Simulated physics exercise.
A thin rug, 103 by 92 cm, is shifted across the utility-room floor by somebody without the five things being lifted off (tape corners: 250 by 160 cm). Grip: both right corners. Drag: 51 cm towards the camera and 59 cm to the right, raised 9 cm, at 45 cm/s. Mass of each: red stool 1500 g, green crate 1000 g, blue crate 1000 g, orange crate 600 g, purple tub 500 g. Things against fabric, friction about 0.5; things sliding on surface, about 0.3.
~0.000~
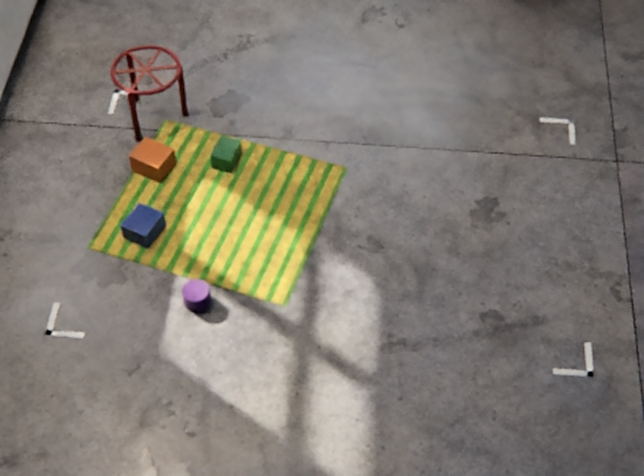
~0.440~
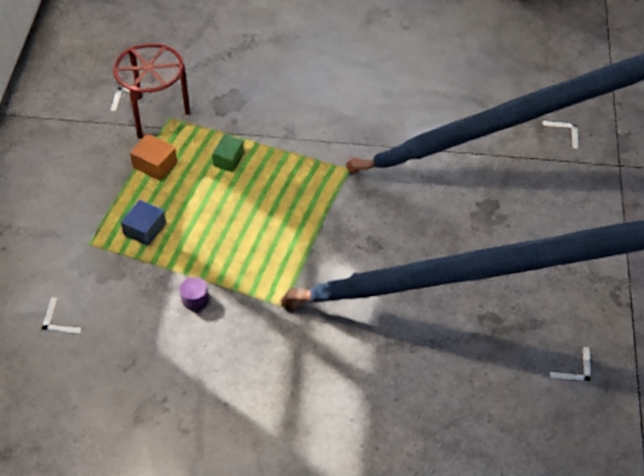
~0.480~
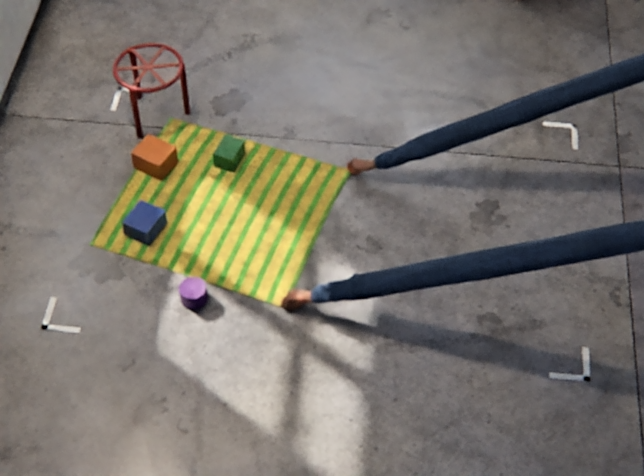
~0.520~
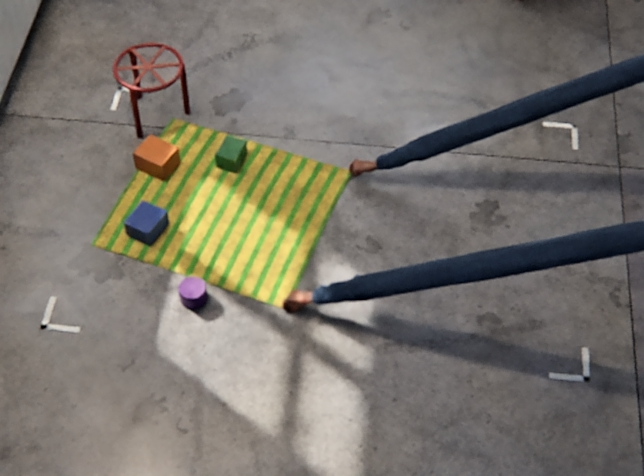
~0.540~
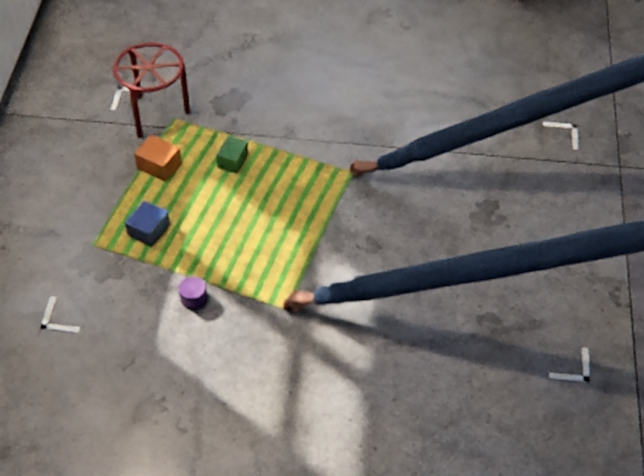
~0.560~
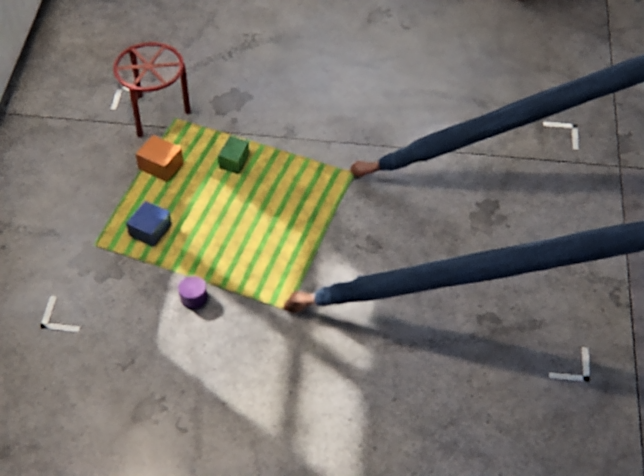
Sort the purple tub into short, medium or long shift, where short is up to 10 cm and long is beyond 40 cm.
Medium.
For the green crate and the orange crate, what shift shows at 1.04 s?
Green crate: 25 cm; orange crate: 25 cm.
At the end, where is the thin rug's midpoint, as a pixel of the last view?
I'd point to about (334, 296).
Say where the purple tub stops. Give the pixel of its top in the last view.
Check near (195, 325) - that's where it comes to rest.
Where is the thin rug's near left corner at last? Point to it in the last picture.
About (199, 323).
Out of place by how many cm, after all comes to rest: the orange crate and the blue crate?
Orange crate 80 cm, blue crate 80 cm, roughly.
After 1.0 s, middle of the thin rug at (256, 231); purple tub 4 cm off its start, green crate 25 cm off its start, blue crate 25 cm off its start.
After 1.5 s, middle of the thin rug at (285, 255); purple tub 15 cm off its start, green crate 46 cm off its start, blue crate 46 cm off its start.
After 2.0 s, middle of the thin rug at (315, 282); purple tub 17 cm off its start at (194, 318), green crate 68 cm off its start at (320, 219), blue crate 68 cm off its start at (235, 295).
After 2.4 s, middle of the thin rug at (334, 296); purple tub 22 cm off its start, green crate 81 cm off its start, orange crate 79 cm off its start.
After 3.0 s, middle of the thin rug at (334, 296); purple tub 22 cm off its start at (195, 325), green crate 81 cm off its start at (340, 232), orange crate 79 cm off its start at (262, 233), blue crate 78 cm off its start at (251, 308).
